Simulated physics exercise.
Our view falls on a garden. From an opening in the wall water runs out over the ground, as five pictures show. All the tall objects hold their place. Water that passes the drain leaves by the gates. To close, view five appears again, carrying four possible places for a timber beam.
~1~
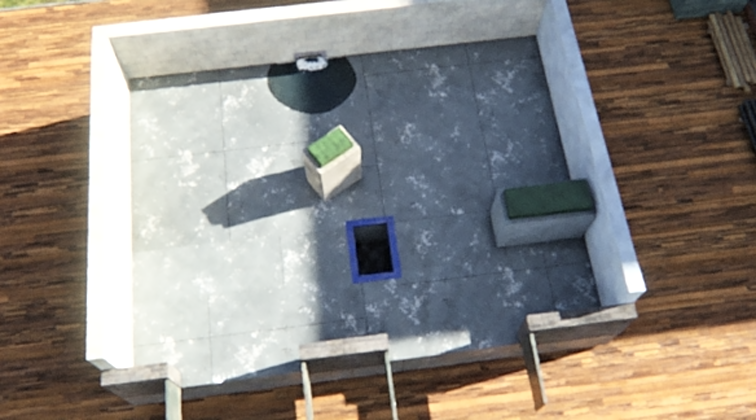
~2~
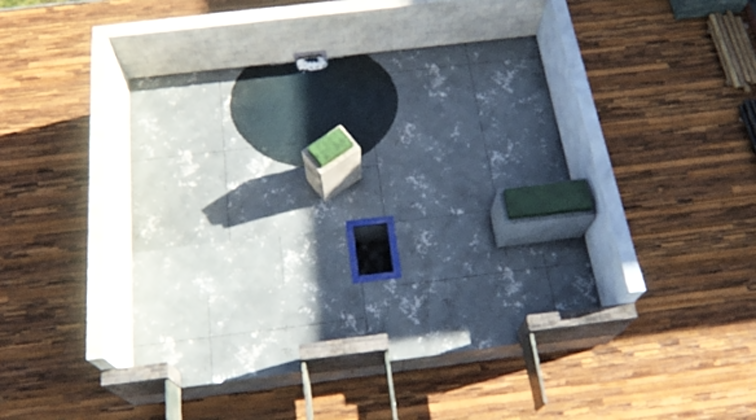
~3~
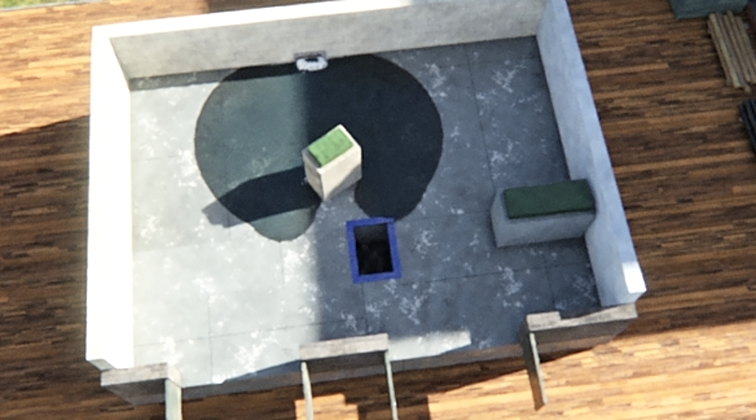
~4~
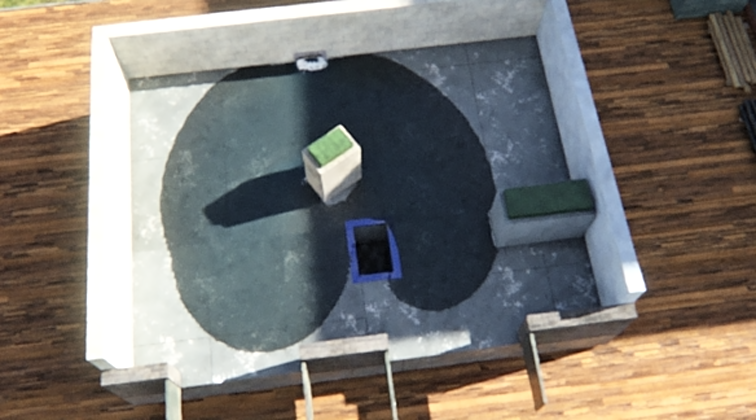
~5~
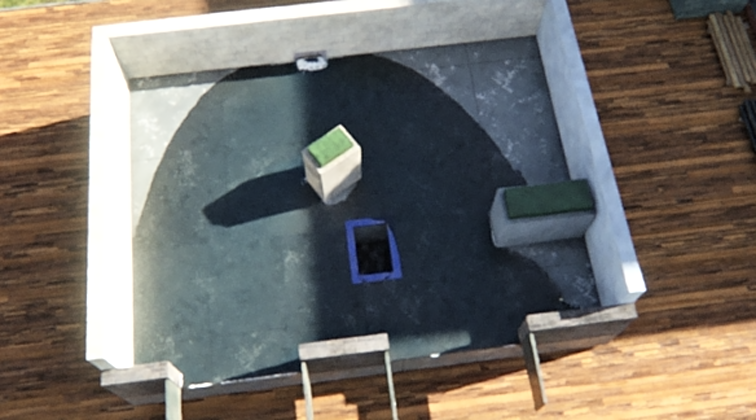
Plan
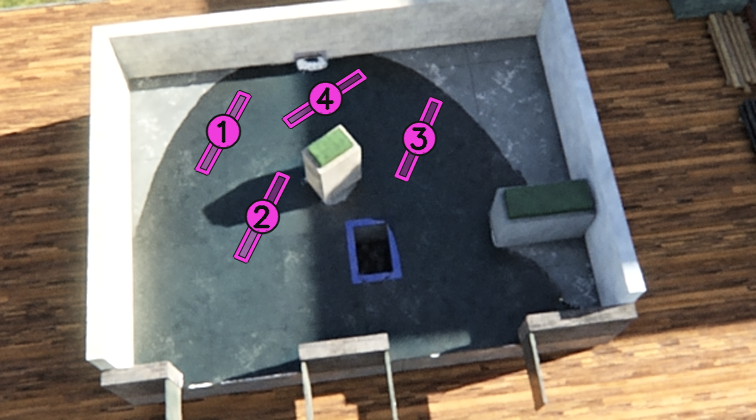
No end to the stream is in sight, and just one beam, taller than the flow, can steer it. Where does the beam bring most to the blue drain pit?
Position 3.
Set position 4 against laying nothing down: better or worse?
It is worse.
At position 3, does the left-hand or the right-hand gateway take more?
The left one.
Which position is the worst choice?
4.
On the marked copy, 1 from (202, 170) to (244, 94); 2 from (240, 258) to (283, 175); 3 from (401, 177) to (435, 100); 4 from (287, 122) to (361, 74).
Choosing 1, about 10 % of the stream goes into the blue drain pit, about 89 % out by the gates.
Choosing 2, about 11 % of the stream goes into the blue drain pit, about 88 % out by the gates.
Choosing 3, about 24 % of the stream goes into the blue drain pit, about 75 % out by the gates.
Choosing 4, about 3 % of the stream goes into the blue drain pit, about 97 % out by the gates.
